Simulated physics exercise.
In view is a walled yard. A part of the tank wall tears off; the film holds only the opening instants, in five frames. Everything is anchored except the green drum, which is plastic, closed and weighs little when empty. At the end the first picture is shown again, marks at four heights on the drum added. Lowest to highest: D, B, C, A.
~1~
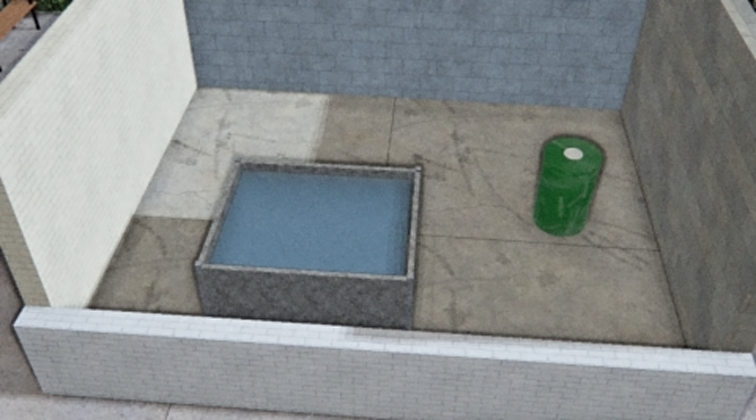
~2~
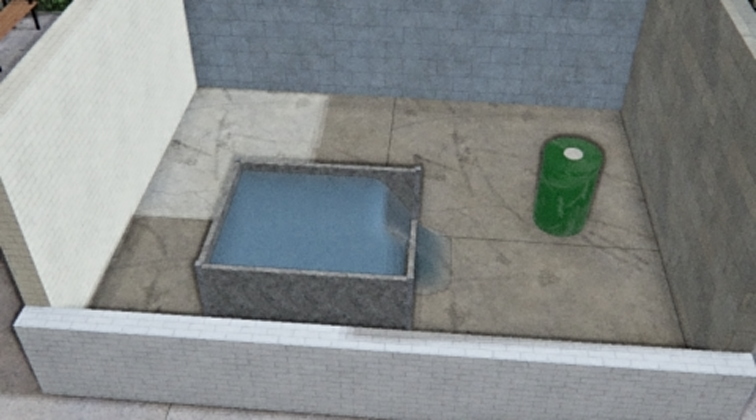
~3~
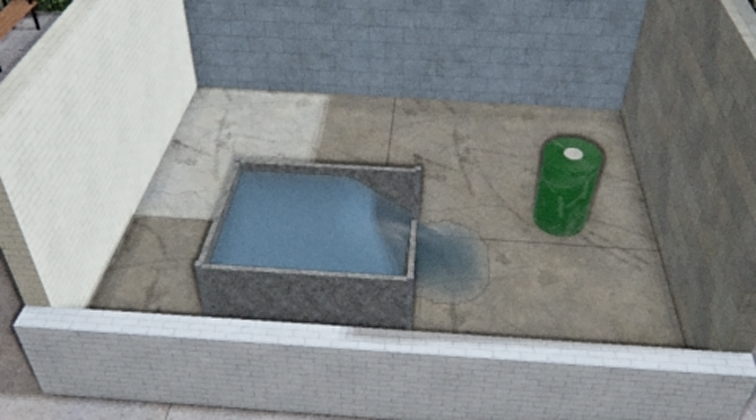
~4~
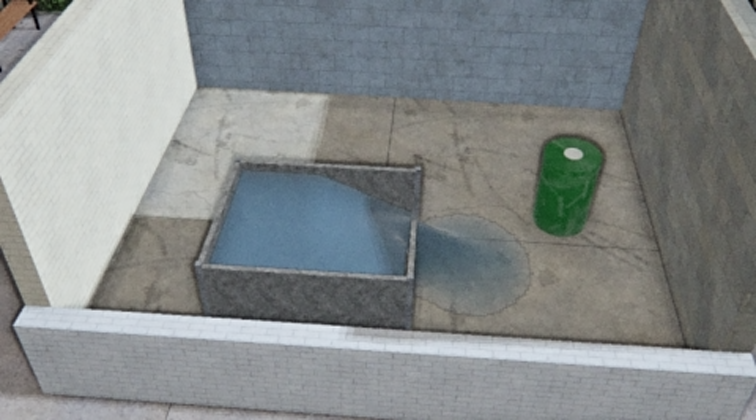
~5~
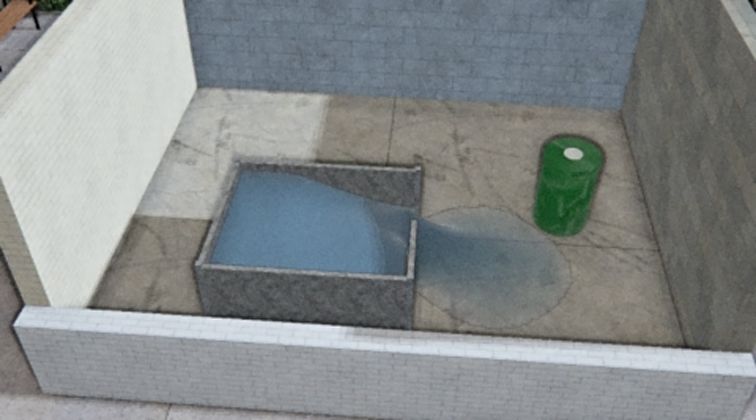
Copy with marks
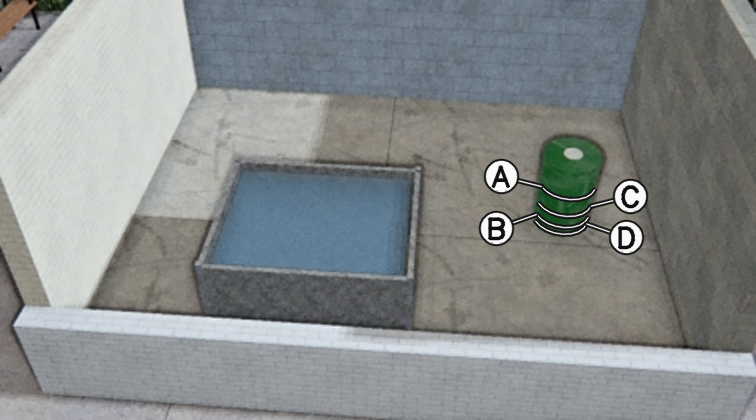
The video shows a walled yard with a full square tank of water and a green drum to its right; water pours out through the tank's right side and spreads in a widening rounded patch across the ground between them.
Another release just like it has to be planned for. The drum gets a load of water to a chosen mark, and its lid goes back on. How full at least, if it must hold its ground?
Line A.
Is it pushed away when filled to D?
Yes, that goes wrong.
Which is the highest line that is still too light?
Here it is line C.
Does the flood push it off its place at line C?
Yes, that goes wrong.
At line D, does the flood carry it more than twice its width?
Yes, it does.
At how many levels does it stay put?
One of them.
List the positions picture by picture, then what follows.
In the first picture, lid of the green drum at (572, 154); tank full, its middle at (317, 221).
In the second picture, 1 % of the ground wet, in view closest to the drum at (437, 233).
In the third picture, 3 % of the ground wet, in view closest to the drum at (473, 240).
In the fourth picture, 6 % of the ground wet, in view closest to the drum at (516, 247).
In the fifth picture, lid of the green drum at (572, 154); 9 % of the ground wet, in view closest to the drum at (527, 228).
On the marked copy, A at (570, 199); B at (564, 227); C at (566, 216); D at (562, 234); from the bottom up D, B, C, A.
If A is chosen, it does not move.
If B is chosen, it is pushed about 4 times its own width away.
If C is chosen, it is pushed about half its own width away.
If D is chosen, it is pushed about 5 times its own width away.
